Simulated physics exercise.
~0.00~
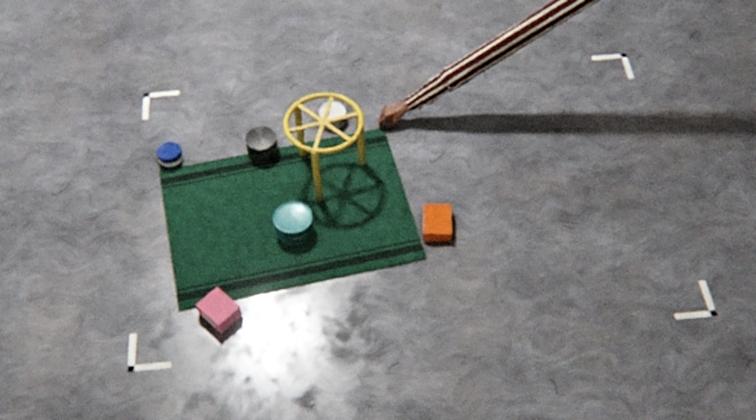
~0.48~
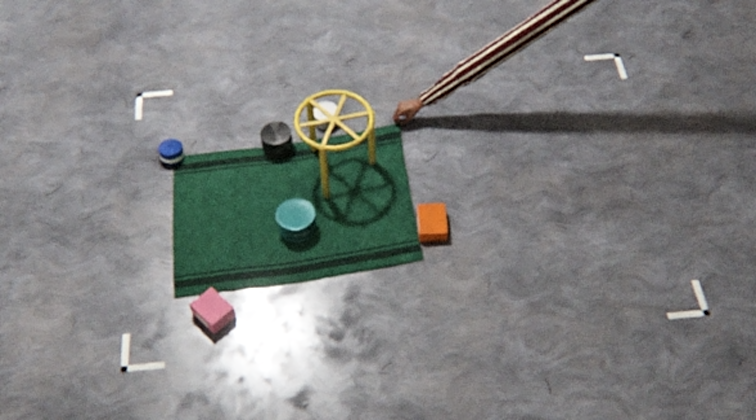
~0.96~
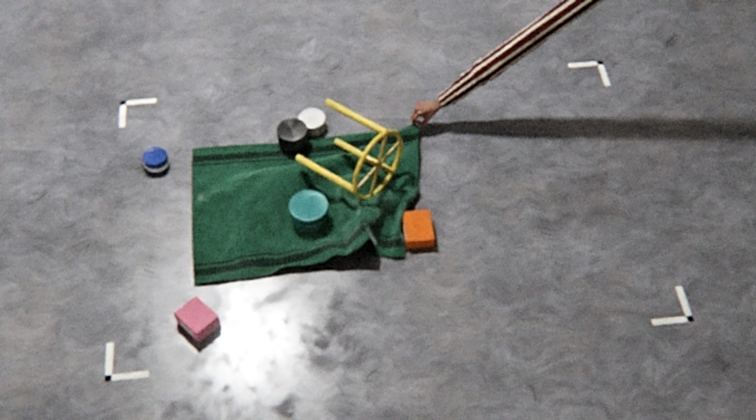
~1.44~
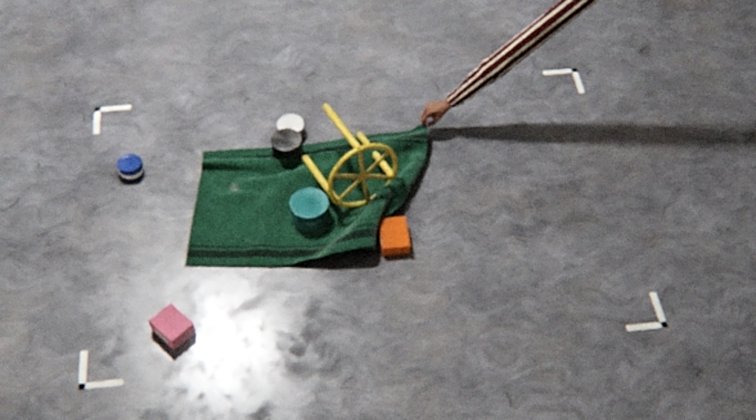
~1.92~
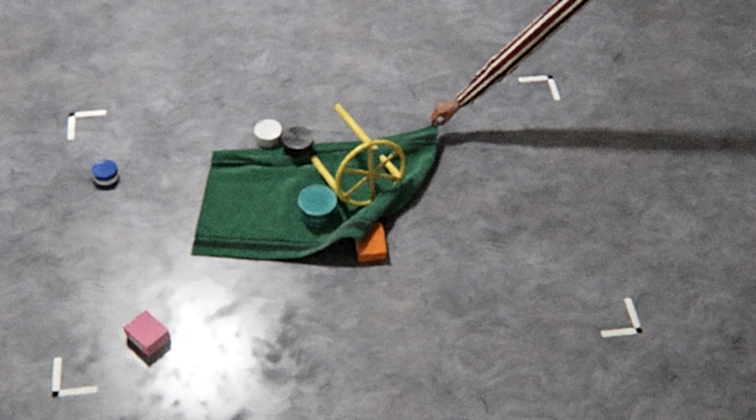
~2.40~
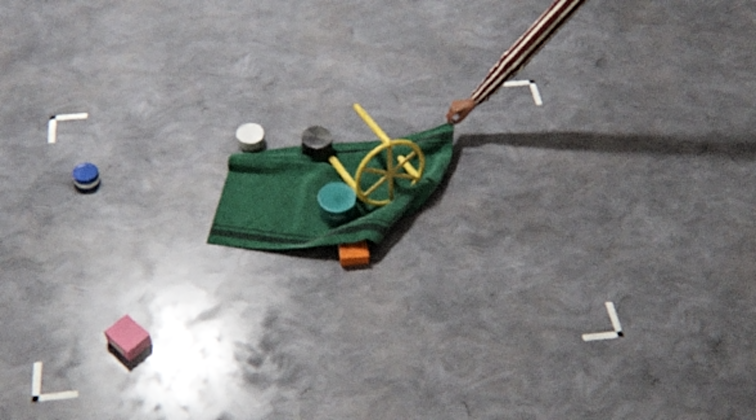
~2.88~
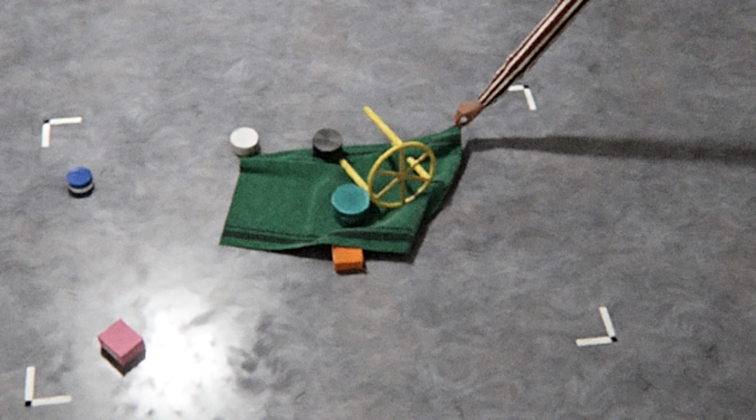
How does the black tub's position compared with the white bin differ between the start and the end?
At the start the black tub sits to the left of the white bin. By the end it has travelled right with the rug and sits to the right of the bin, which has stayed almost where it was.
